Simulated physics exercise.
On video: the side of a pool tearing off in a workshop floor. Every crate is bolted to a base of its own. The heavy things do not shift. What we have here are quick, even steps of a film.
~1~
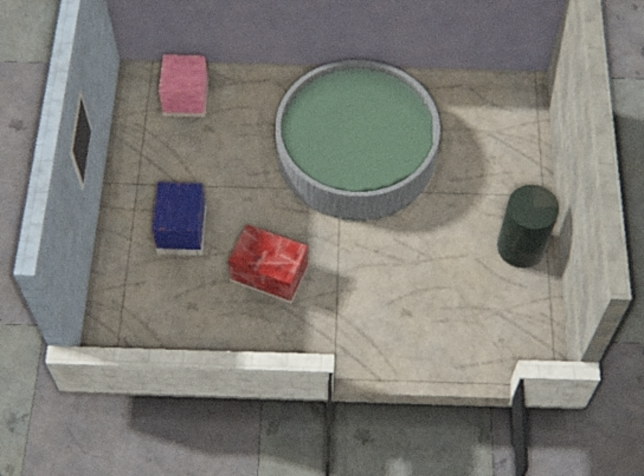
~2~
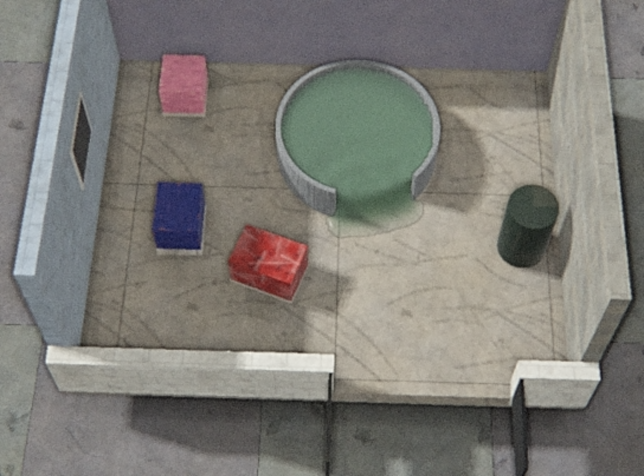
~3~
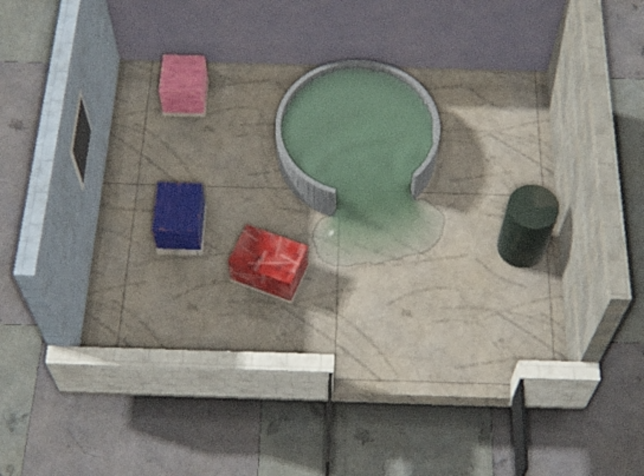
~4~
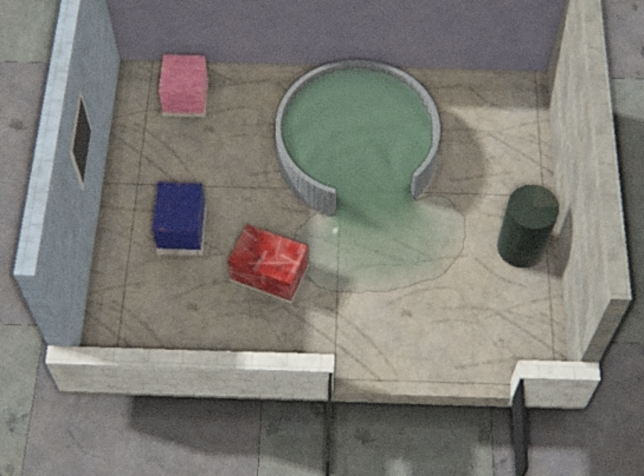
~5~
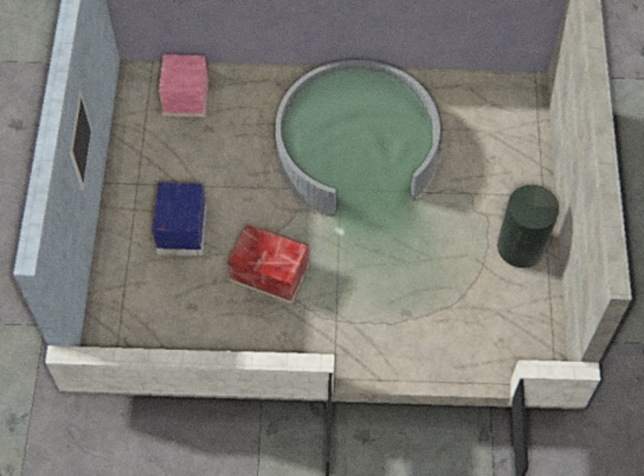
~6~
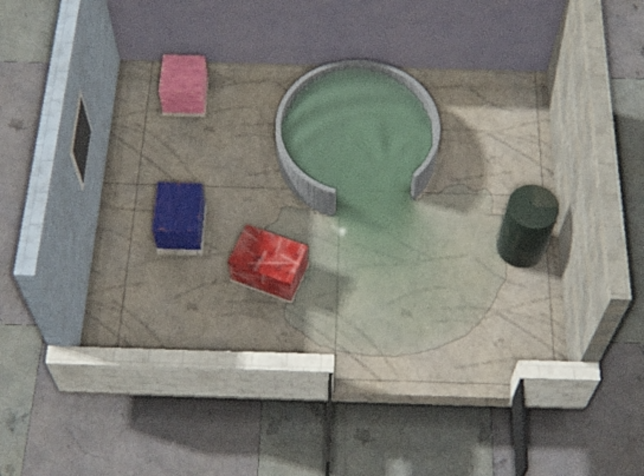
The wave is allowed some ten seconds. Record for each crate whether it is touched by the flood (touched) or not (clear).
Result: The blue crate sits high enough, the red crate sits too low, the pink crate sits high enough.
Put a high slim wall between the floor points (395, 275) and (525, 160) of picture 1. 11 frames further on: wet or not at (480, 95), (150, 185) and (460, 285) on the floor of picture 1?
One by one: Soaked, spared, spared.
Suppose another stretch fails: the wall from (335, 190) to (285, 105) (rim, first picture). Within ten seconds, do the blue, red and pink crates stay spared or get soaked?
Then: The blue crate is topped; the red crate is soaked; the pink crate is soaked.
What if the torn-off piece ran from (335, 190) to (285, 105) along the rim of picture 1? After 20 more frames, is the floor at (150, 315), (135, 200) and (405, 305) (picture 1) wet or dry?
Well, the first one's sodden, the second's sodden, and the third's sodden.
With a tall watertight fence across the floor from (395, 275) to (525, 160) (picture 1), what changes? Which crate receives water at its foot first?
My answer: The red crate.
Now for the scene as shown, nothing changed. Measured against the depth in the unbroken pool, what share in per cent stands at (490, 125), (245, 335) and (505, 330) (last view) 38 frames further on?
Depths of roughly 2, 4 and 16 per cent.
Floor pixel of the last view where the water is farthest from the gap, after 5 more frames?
Look around (554, 382).
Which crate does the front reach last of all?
I'd pick the pink-painted one.
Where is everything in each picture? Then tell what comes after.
The round tank at (358, 129) is whole and still, in the first picture.
Water pours out at (376, 208) and has run to (333, 229), in the second picture.
The front is at (332, 259), out from the gap at (376, 209), in the third picture.
The front is at (323, 281), out from the gap at (376, 210), in the fourth picture.
Water pours out at (376, 209) and has run to (451, 300), in the fifth picture.
Water pours out at (376, 209) and has run to (434, 342), in the sixth picture.
A moment on, water covers 30 % of the floor; the blue crate not reached, the red crate water round its plinth, the pink crate not reached.
Next, water covers 35 % of the floor; the blue crate water round its plinth, the red crate water round its plinth, the pink crate not reached.
Then, water covers 45 % of the floor; the blue crate water round its plinth, the red crate water round its plinth, the pink crate not reached.
Later, water covers 65 % of the floor; the blue crate water round its plinth, the red crate water round its plinth, the pink crate water round its plinth.
In the end, water covers 90 % of the floor; the blue crate stayed above the water, the red crate was topped, the pink crate stayed above the water.
